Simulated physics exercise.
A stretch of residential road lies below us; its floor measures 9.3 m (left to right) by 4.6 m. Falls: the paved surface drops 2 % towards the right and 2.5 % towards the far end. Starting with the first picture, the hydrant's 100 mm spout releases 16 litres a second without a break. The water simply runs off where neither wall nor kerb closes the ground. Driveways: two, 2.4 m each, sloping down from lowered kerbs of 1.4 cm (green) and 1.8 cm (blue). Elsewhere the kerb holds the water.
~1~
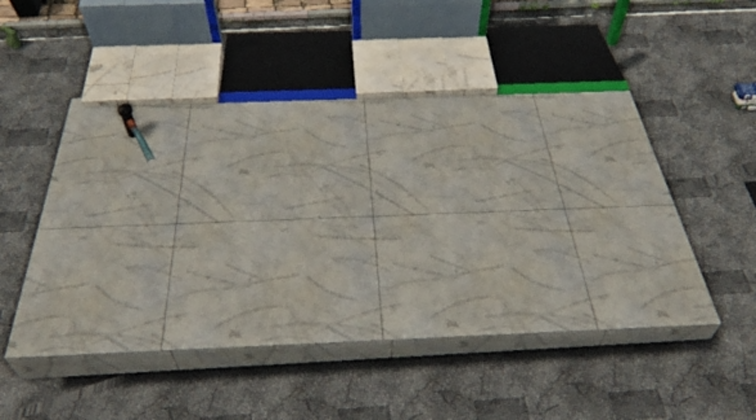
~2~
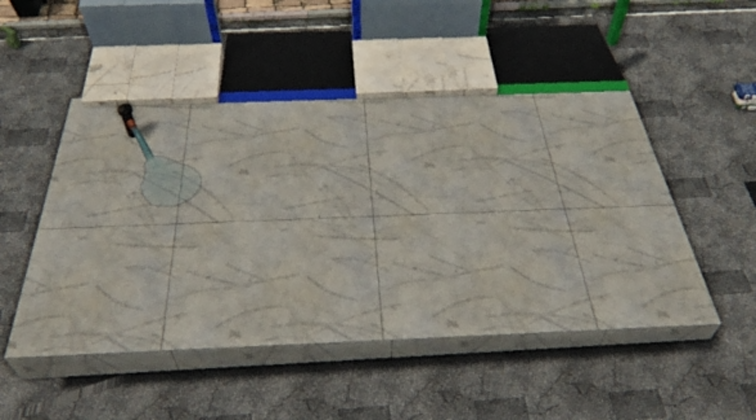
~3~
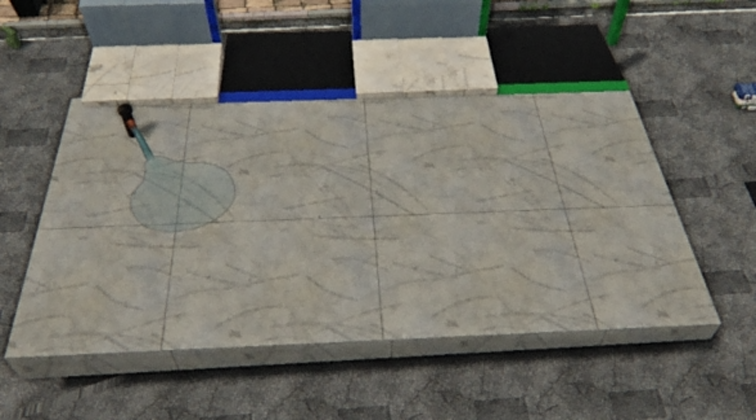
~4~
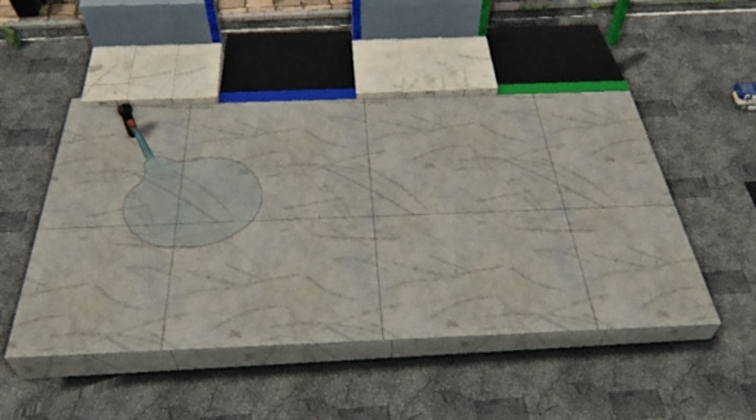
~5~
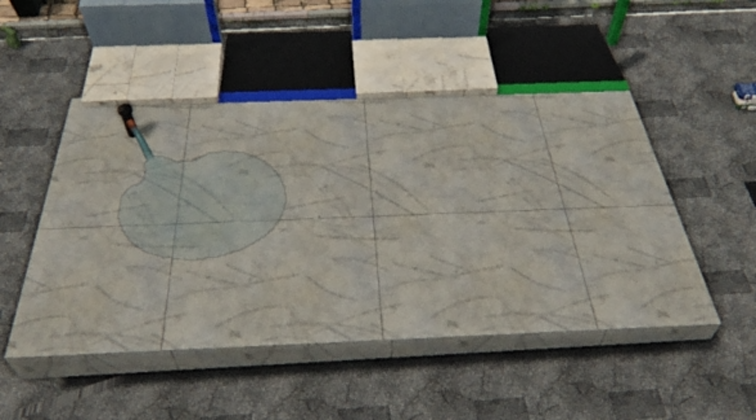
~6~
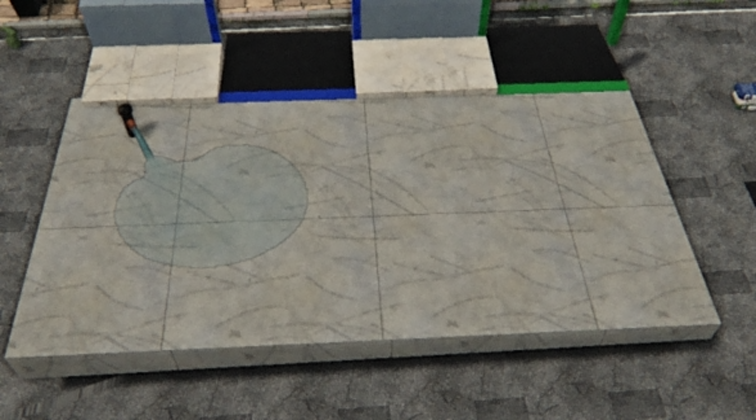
A raised, pale paved slab on a stretch of residential road is seen from above at a fixed angle. Along its far edge sit cream and black sections, the black ones edged in blue and green, with grey blocks behind, while a small dark spout stands near the upper left. A thin bluish jet leaves the spout, and a translucent sheet of water spreads across the dry paving, widening towards the viewer and rightward.
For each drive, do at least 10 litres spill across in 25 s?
Green drive: Yes; blue drive: No.
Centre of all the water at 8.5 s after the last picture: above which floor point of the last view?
Roughly at (318, 172).
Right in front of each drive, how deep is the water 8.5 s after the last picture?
Green 0.4 cm, blue 1.2 cm.
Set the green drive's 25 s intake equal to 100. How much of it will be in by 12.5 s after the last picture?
Roughly 5 percent.
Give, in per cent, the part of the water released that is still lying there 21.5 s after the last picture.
I'd put what remains at some 68 per cent.
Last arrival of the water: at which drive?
The green drive is the one.
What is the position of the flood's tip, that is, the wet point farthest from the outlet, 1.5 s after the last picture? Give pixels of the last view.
Front tip: Roughly (341, 215) in the last view.
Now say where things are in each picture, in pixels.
The jet has just started at (138, 135); the ground is still dry, in the first picture.
The jet leaves at (138, 135); the sheet reaches (178, 203), 1.7 m away, and wets 0.7 m2, in the second picture.
The jet leaves at (138, 135); the sheet reaches (212, 220), 2.3 m away, and wets 1.8 m2, in the third picture.
From the spout at (138, 135) the water has spread over 2.8 m2; its tip is at (231, 235), and it is 1.1 cm deep on average, in the fourth picture.
From the spout at (138, 135) the water has spread over 3.9 m2; its tip is at (271, 227), and it is 1.1 cm deep on average, in the fifth picture.
The jet leaves at (138, 135); the sheet reaches (291, 232), 3.3 m away, and wets 5.0 m2, in the sixth picture.
Then, 1.5 s after the last picture water covers 15 % of the floor and is deepest (4 cm) near (160, 170); green drive not reached, blue drive not reached.
Then, 4.5 s after the last picture water covers 25 % of the floor and is deepest (4 cm) near (160, 170); green drive not reached, blue drive not reached.
Then, 8.5 s after the last picture water covers 35 % of the floor and is deepest (4 cm) near (160, 170); green drive not reached, blue drive 1.2 cm at the lowered kerb, 0 L in.
Then, 12.5 s after the last picture water covers 40 % of the floor and is deepest (4 cm) near (160, 170); green drive 2.5 cm at the lowered kerb, 3 L in, blue drive 1.4 cm at the lowered kerb, 1 L in.
Then, 21.5 s after the last picture water covers 40 % of the floor and is deepest (4 cm) near (630, 94); green drive 2.8 cm at the lowered kerb, 44 L in, blue drive 1.6 cm at the lowered kerb, 4 L in.
